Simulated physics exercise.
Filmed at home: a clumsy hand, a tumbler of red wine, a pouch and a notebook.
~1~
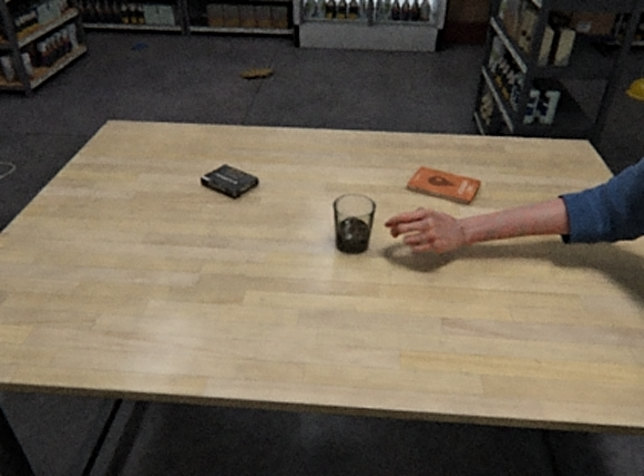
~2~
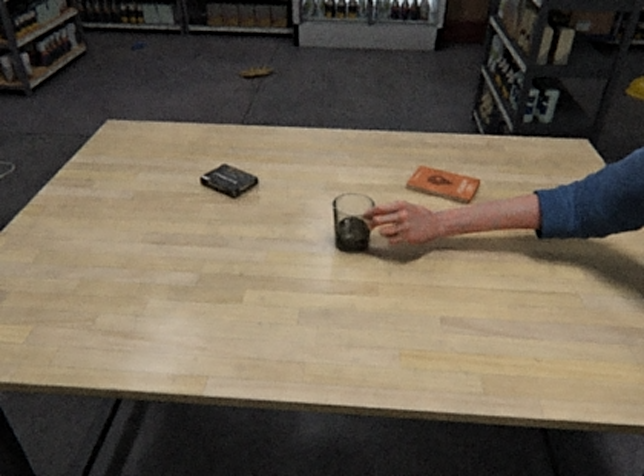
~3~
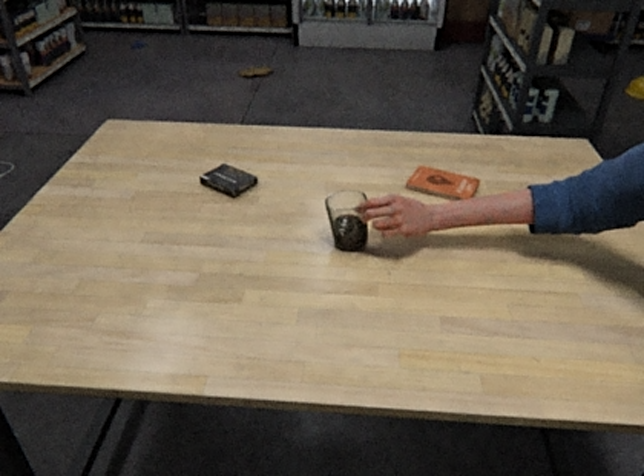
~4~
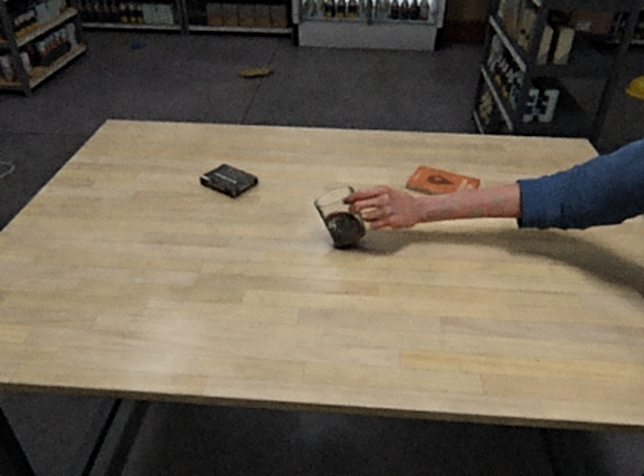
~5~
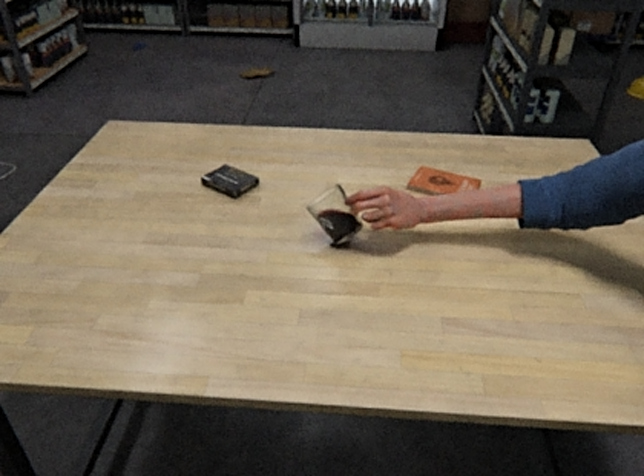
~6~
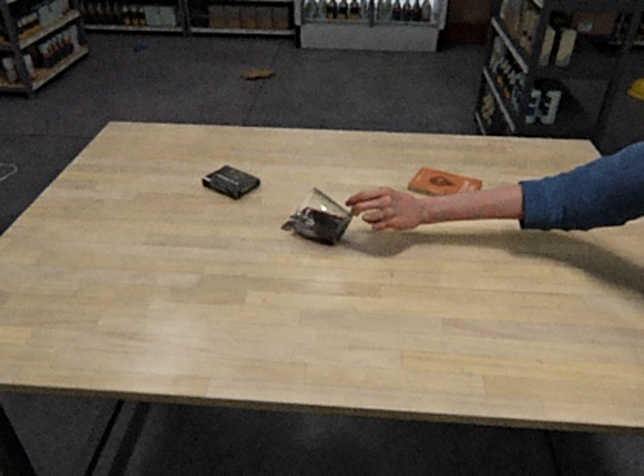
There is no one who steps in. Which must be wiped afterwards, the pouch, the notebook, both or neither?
You'll find the pouch is caught by the spill, and the notebook is missed by the spill.
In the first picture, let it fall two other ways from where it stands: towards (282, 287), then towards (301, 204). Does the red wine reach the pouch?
For the first try it is missed; for the other it becomes wetted.
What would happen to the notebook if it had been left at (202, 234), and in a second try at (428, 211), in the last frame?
Option one leaves it sitting in the spill; option two leaves it free of the spill.
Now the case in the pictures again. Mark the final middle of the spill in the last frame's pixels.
Resting centre: Around (210, 203).
Soon after, the puddle covers about as much as a plate; the pouch is wet; the notebook is dry.
Later, the puddle covers about as much as a tray; the pouch is wet; the notebook is dry.
In the end, the puddle covers about as much as a tray; the pouch is wet; the notebook is dry.
